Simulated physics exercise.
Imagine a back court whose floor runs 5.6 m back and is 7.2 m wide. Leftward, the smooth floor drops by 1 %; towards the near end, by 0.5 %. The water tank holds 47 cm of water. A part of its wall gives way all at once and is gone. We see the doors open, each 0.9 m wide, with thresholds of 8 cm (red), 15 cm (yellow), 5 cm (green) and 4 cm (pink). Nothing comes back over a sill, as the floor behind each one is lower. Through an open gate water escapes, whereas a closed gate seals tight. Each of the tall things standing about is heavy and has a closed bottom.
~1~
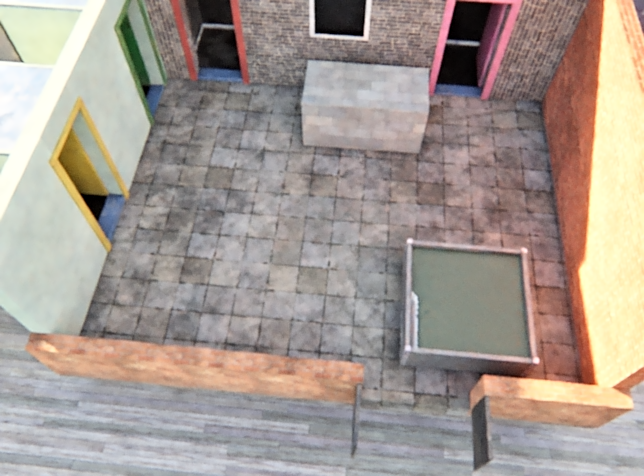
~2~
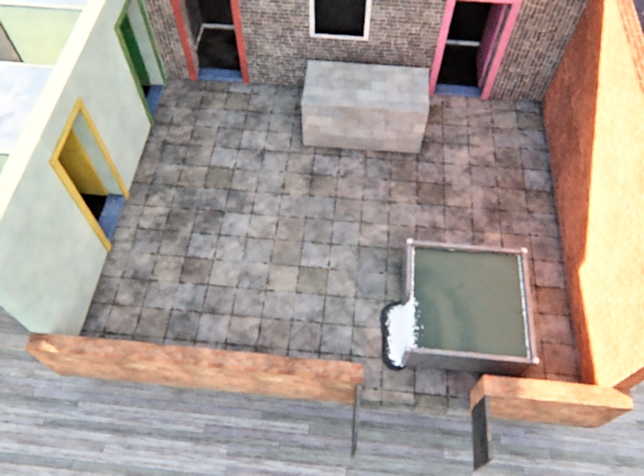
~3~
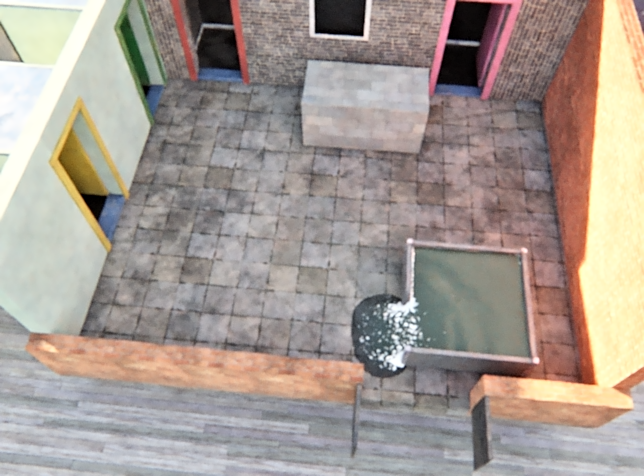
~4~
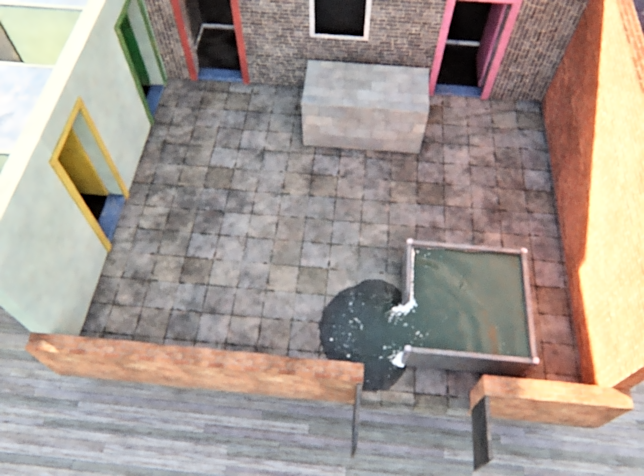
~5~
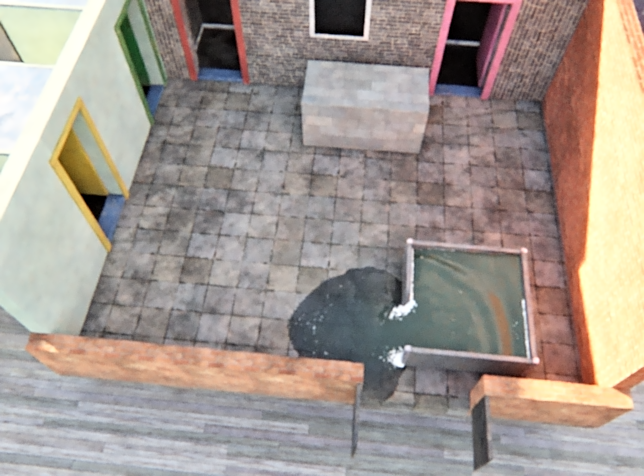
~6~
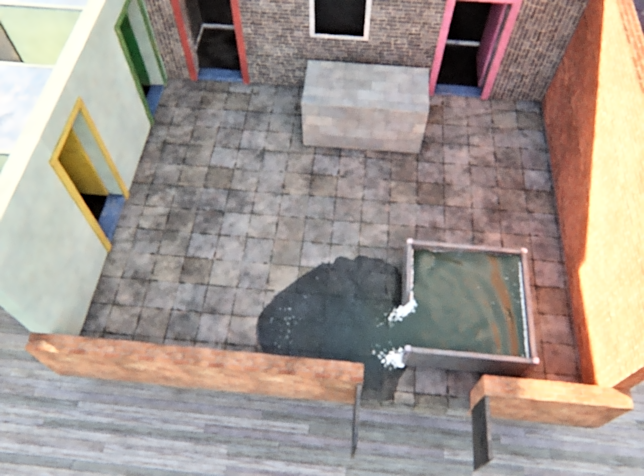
A paved back court enclosed by walls is seen from high above by a camera that stays still. A pale green wall with yellow and green doorways stands left, brick with red and pink doorways behind a grey block, orange walls right and in front, and a greenish water tank at lower right. Water bursts white from the tank's left side, then spreads leftward and toward the front wall as a widening dark pool, while the tank's surface ripples.
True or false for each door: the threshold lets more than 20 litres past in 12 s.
Red door false, yellow door false, green door true, pink door false.
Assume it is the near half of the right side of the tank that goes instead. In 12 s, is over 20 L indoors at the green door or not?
Then: Green short of it.
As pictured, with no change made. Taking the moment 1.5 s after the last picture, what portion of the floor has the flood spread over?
30 %.
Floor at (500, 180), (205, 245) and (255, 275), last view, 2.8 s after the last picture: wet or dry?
First spot not yet wet, second submerged, third submerged.
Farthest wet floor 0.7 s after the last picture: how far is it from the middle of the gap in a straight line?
Roughly 3.6 m.
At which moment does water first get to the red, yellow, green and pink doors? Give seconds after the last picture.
Red = 4.5 s, yellow = 2.0 s, green = 3.4 s, pink = 8.5 s.
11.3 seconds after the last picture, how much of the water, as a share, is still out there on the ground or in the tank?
Roughly 90 percent.
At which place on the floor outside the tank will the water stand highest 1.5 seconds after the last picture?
Spot: Approx. (74, 353).
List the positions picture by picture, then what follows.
Still water, 47 cm deep, in the water tank at (467, 300), in the first picture.
The front is at (391, 362), 0.5 m from the gap at (406, 330); 0.2 m2 of floor is under water; 47 cm left at the back of the water tank, in the second picture.
The front is at (360, 312), 0.7 m from the gap at (406, 331); 0.6 m2 of floor is under water; 47 cm left at the back of the water tank, in the third picture.
The front is at (327, 317), 1.2 m from the gap at (406, 331); 1.3 m2 of floor is under water; 47 cm left at the back of the water tank, in the fourth picture.
Water pours out at (406, 331) and has run 1.6 m, to (296, 337); typically 4 cm deep outside, 45 cm at the water tank's back, in the fifth picture.
The front is at (263, 334), 2.1 m from the gap at (406, 330); 2.8 m2 of floor is under water; 40 cm left at the back of the water tank, in the sixth picture.
Then, 0.7 s after the last picture water covers 15 % of the floor and is deepest (24 cm) near (392, 346); red door not reached, yellow door not reached, green door not reached, pink door not reached.
Then, 1.5 s after the last picture water covers 30 % of the floor and is deepest (26 cm) near (74, 353); red door not reached, yellow door not reached, green door not reached, pink door not reached.
Then, 2.8 s after the last picture water covers 35 % of the floor and is deepest (20 cm) near (74, 353); red door not reached, yellow door 12 cm at the sill, 0 L in, green door not reached, pink door not reached.
Then, 6.3 s after the last picture water covers 50 % of the floor and is deepest (12 cm) near (166, 84); red door 9 cm at the sill, 1 L in, yellow door 7 cm at the sill, 0 L in, green door 7 cm at the sill, 4 L in, pink door not reached.
Then, 11.3 s after the last picture water covers 65 % of the floor and is deepest (8 cm) near (141, 157); red door 6 cm at the sill, 2 L in, yellow door 5 cm at the sill, 0 L in, green door 7 cm at the sill, 38 L in, pink door 2 cm at the sill, 0 L in.
